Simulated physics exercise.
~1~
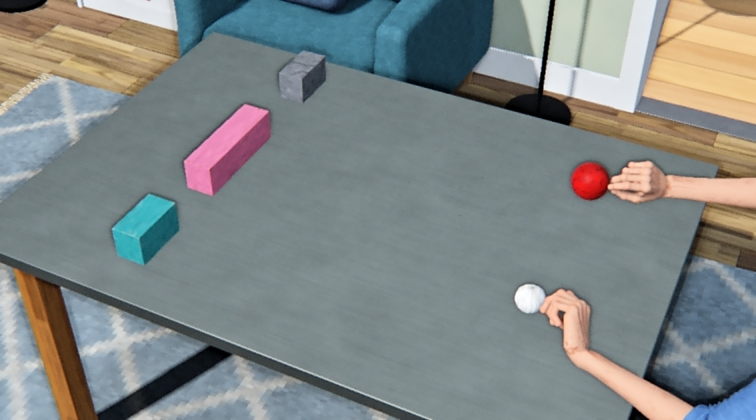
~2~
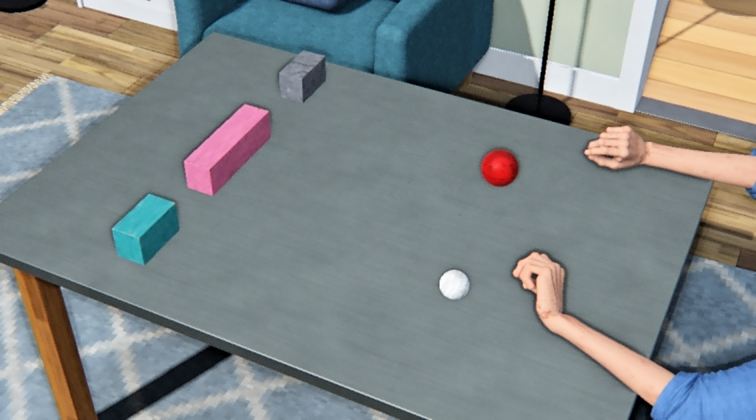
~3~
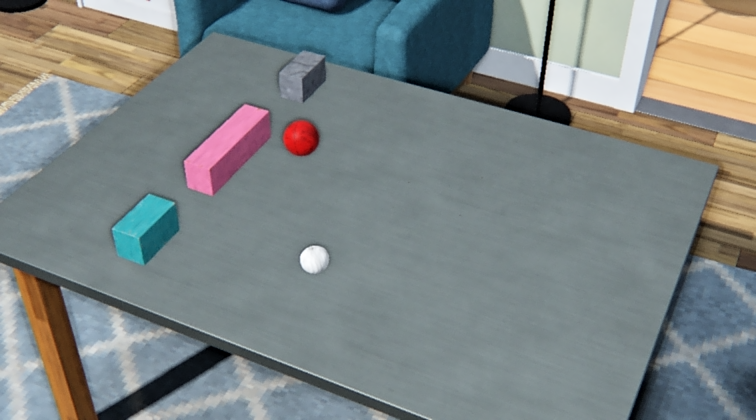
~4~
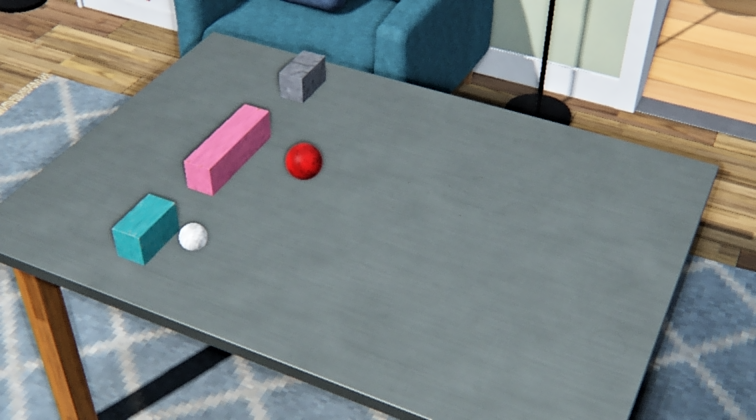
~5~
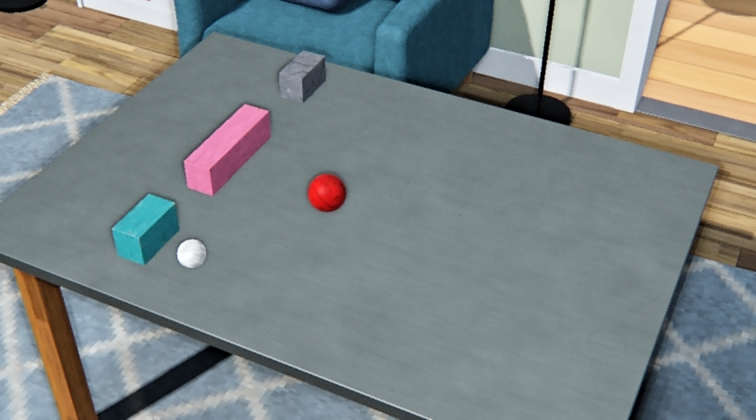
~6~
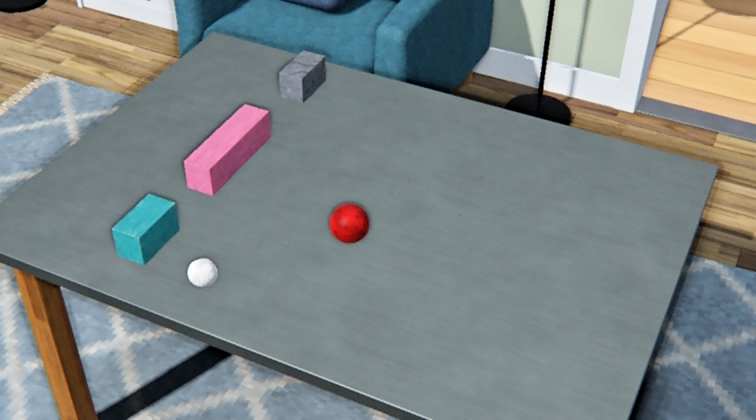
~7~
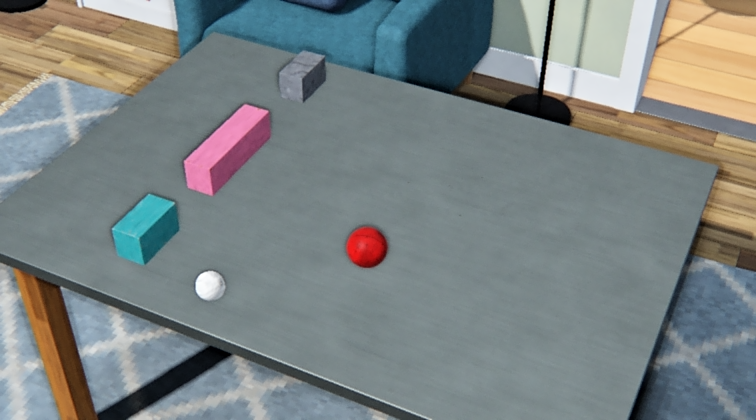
A red ball and a white ball roll left from two hands and bounce off blocks.
